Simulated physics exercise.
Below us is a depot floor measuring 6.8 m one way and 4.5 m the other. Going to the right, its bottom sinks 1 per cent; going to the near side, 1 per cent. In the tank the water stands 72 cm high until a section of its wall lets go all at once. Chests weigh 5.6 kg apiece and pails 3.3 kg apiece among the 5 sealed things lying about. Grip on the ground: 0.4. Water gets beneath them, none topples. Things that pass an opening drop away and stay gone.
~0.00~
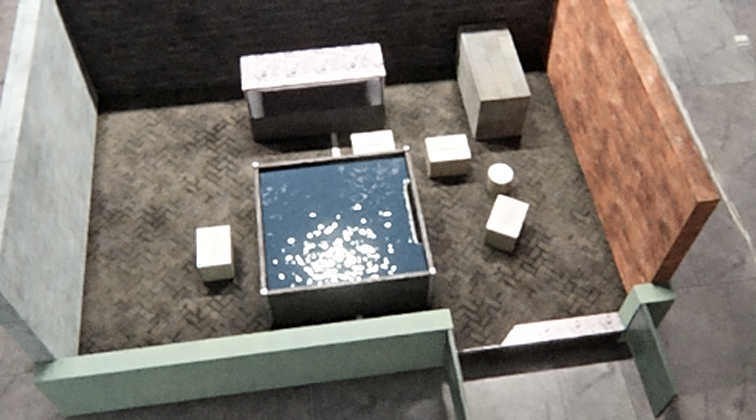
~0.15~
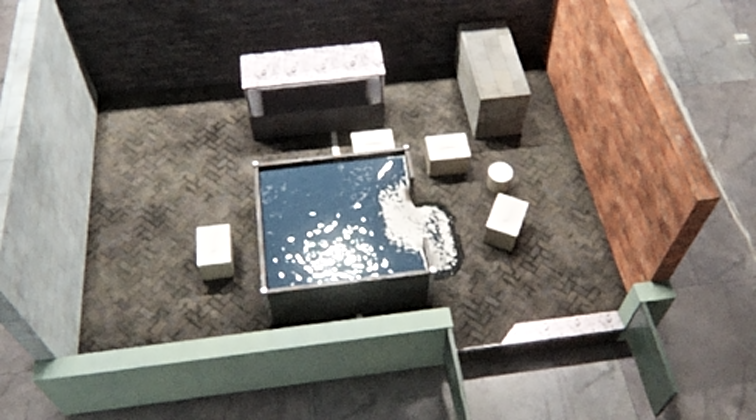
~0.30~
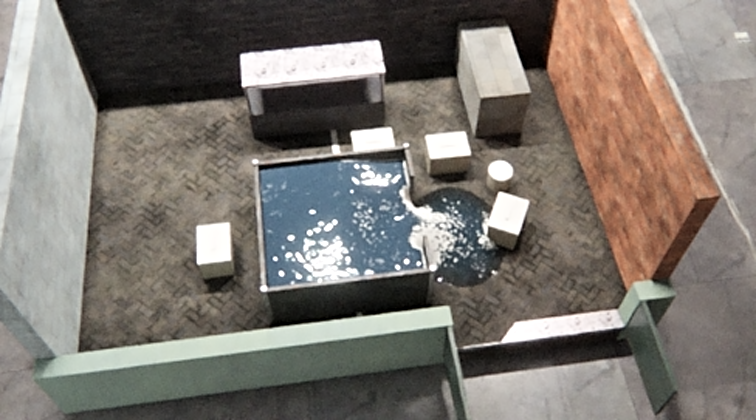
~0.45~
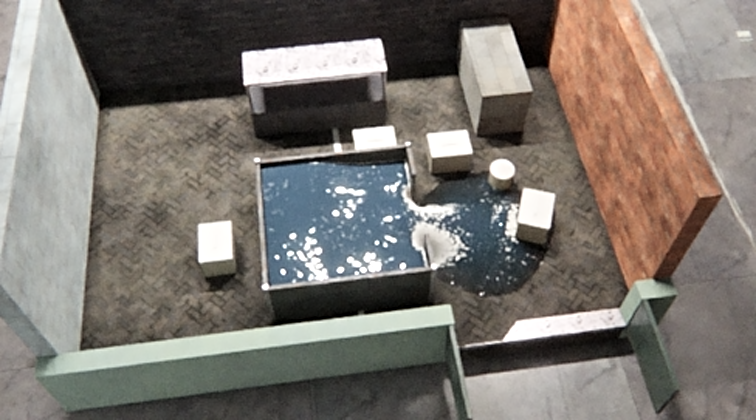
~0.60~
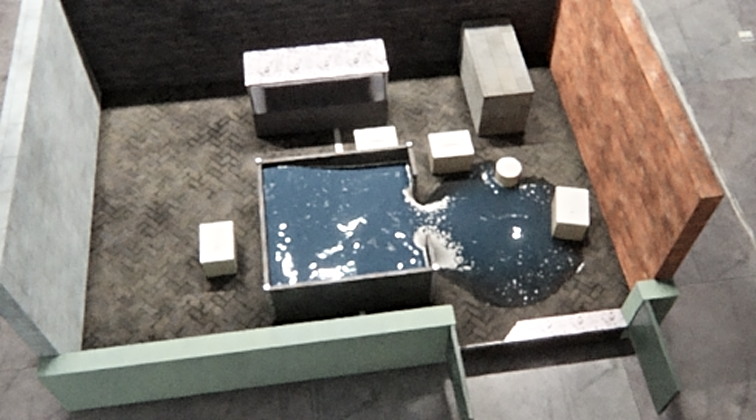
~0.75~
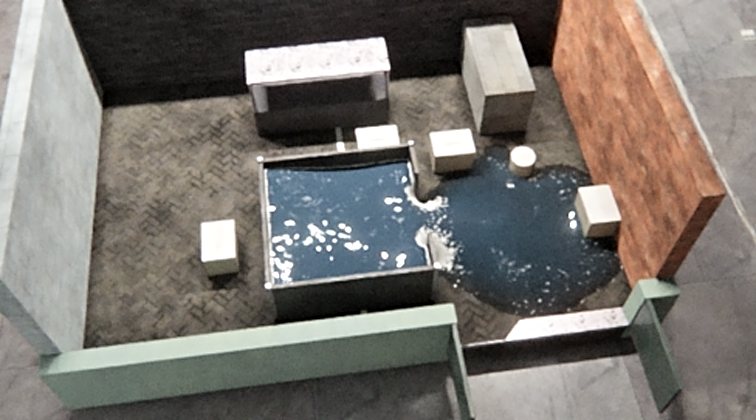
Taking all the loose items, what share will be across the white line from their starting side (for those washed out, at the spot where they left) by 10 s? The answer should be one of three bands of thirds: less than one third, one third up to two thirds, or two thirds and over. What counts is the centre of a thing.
It falls in the band one third up to two thirds.
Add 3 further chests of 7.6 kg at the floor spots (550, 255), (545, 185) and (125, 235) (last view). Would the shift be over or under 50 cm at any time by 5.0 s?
In sequence: Exceeds it / exceeds it / falls below it.
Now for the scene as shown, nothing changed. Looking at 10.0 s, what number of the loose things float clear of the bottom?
At that instant the tally stands at 2.
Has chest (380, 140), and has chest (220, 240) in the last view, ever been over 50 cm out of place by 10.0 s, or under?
In order: Beyond the mark, within the mark.
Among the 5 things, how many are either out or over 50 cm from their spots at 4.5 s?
Count then: 3.
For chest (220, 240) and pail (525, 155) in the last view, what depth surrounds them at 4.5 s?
First roughly 0 cm, second roughly 22 cm.
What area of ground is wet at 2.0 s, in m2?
Somewhere around 11.5 m2, roughly.
After 2.0 s 0 of 5 are over the mark; 2 afloat.
After 4.5 s 0 of 5 are over the mark; 2 afloat.
After 7.0 s 2 of 5 are over the mark; 4 afloat.
After 10.0 s 2 of 5 are over the mark; 2 afloat.
